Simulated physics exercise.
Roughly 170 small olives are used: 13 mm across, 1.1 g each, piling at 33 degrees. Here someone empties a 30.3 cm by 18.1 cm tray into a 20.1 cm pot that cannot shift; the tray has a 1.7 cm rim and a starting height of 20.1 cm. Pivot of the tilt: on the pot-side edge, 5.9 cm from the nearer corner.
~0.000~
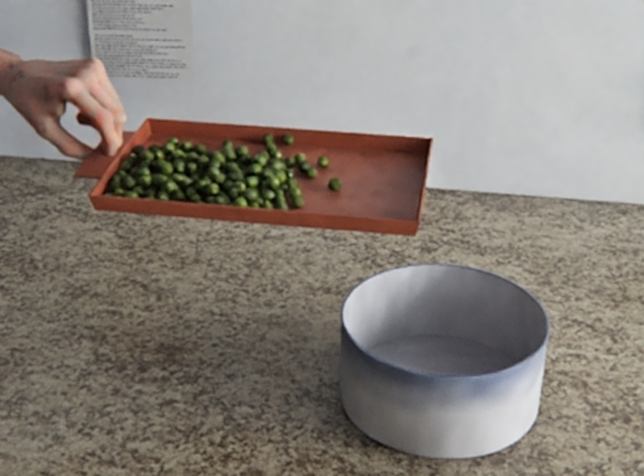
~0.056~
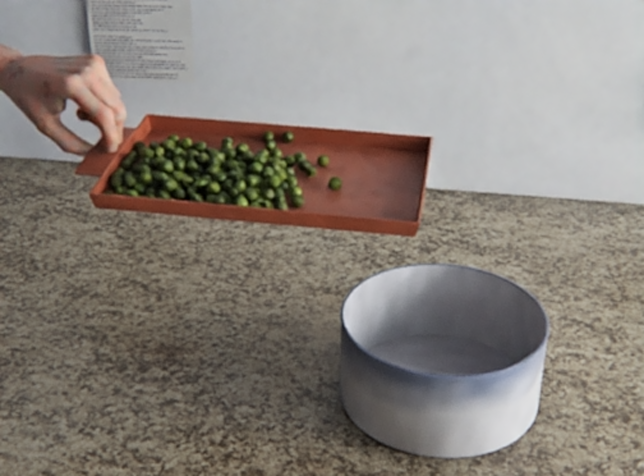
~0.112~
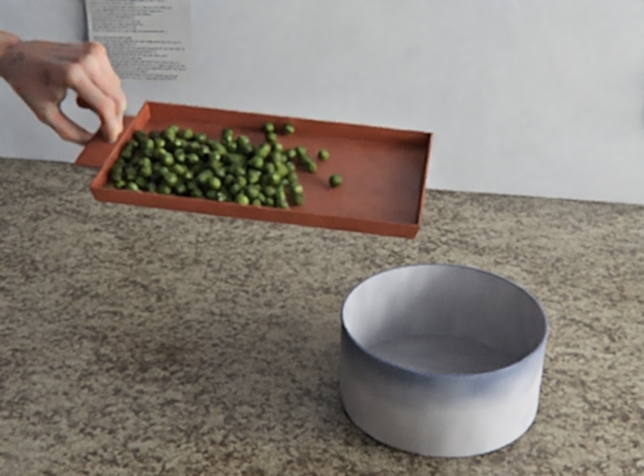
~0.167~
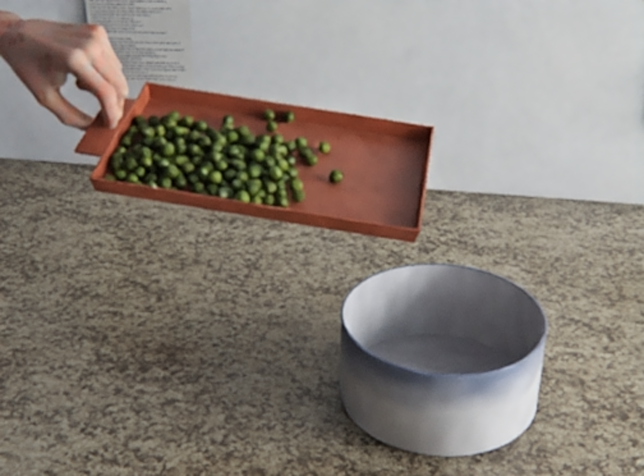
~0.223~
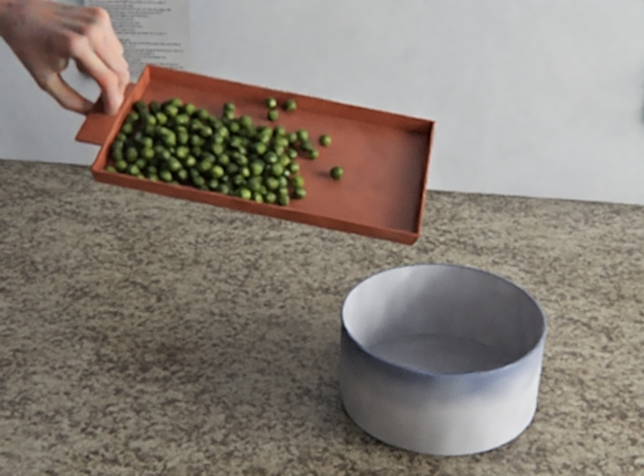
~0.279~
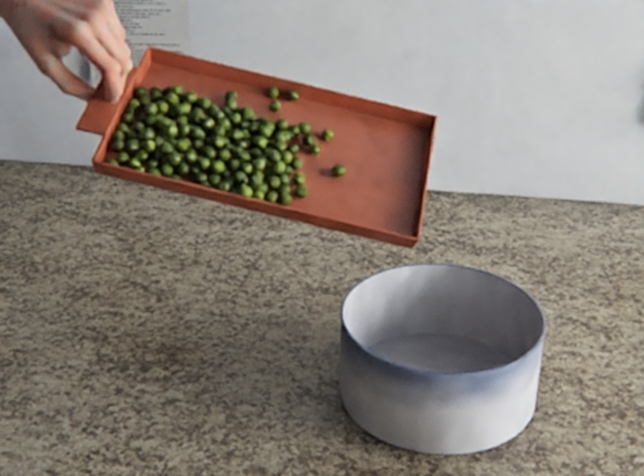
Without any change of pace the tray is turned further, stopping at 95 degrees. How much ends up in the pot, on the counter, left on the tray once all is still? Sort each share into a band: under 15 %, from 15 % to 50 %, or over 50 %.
Pot: Over 50 %; counter: From 15 % to 50 %; tray: Under 15 %.
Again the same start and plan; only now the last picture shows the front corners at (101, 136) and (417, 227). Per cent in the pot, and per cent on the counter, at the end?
Pot 100; counter 0.
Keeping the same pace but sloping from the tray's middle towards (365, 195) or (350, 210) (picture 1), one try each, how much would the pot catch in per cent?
First try: About 85 percent; second try: About 95 percent.
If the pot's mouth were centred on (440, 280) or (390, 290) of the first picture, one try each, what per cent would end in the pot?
Estimates: 15 % and 40 %, in that order.
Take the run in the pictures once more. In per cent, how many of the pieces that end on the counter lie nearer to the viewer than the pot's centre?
Estimate: Close to 100 per cent of the pieces.
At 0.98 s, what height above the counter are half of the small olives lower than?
Around 22 cm up.
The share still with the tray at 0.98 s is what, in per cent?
Close to 70 in a hundred.
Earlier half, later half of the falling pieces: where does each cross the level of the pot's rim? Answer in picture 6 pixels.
I'd mark about (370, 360) for the first half and about (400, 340) for the second.
After 0.70 s, tilt 56 degrees; the tray holds 100 %, the pot 0 %.
After 0.98 s, tilt 80 degrees; the tray holds 70 %, the pot 10 %.
After 1.36 s, tilt 95 degrees; the tray holds 5 %, the pot 50 %.
In the end, at 2.1 s, pot 60 %, counter 40 %, tray 0 %.
